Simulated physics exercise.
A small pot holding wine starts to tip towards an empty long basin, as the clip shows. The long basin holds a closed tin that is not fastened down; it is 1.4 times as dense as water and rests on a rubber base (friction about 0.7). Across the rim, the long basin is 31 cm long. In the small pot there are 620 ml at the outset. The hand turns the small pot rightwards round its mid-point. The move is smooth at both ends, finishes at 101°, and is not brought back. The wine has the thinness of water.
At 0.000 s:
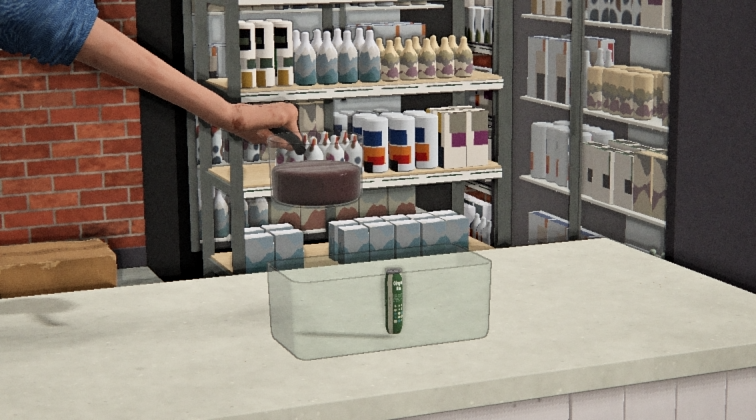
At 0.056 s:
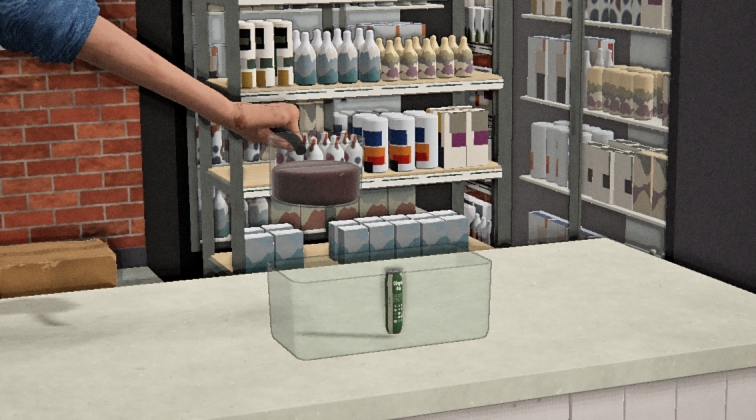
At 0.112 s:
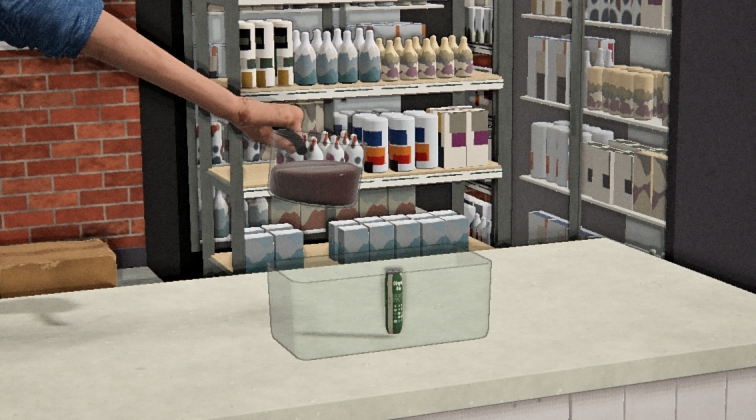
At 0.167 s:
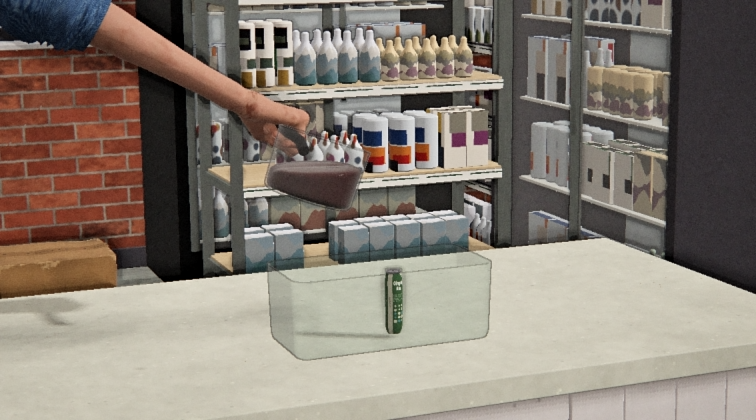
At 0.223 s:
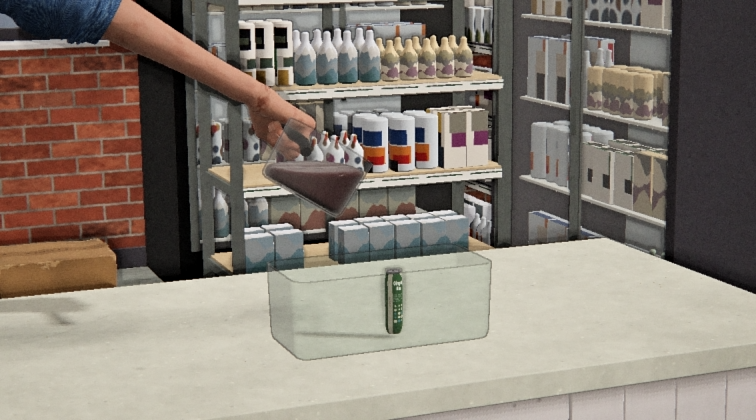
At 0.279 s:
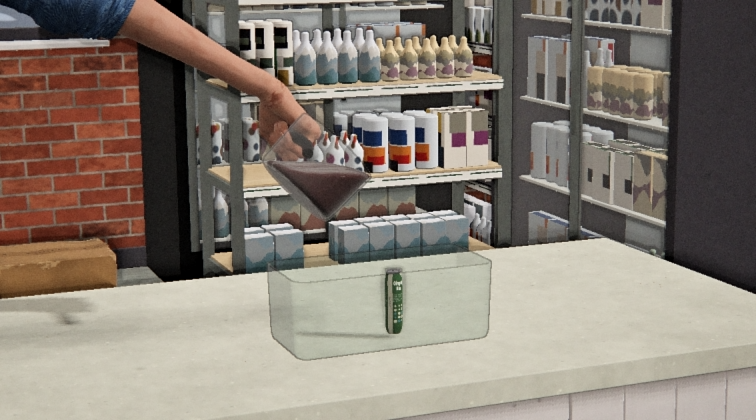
A small clear pot of dark wine, held by a hand reaching in from the left, tilts smoothly rightwards above a long see-through basin on a pale counter, while the basin and the slim green tin inside it stay still.
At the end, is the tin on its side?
I'd say it will come down.
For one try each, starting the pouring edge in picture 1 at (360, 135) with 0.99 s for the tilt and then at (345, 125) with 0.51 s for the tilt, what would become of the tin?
Run one: It tumbles. Run two: It tumbles.
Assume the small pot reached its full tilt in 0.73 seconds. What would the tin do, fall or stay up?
Outcome - the tin ends up overturned.
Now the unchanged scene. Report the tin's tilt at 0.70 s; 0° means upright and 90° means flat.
Tilt: Around 5 degrees.
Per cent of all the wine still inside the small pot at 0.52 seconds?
About 40 percent.
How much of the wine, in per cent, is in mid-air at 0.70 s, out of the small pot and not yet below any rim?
Estimate: Around 12 per cent.
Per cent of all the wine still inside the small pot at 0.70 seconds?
14 %.
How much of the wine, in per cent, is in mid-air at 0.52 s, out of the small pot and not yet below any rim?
42 %.
By 0.52 s the tilt is 98° and 41 per cent is still to pour; the tin stands where it began.
By 0.70 s the tilt is 101° and 15 per cent is still to pour; the tin stands where it began.
By 0.88 s the tilt is 101° and 3 per cent is still to pour; the tin lies on its side.
By 1.08 s the tilt is 101° and 1 per cent is still to pour; the tin lies on its side.
At rest the tin lies on its side.
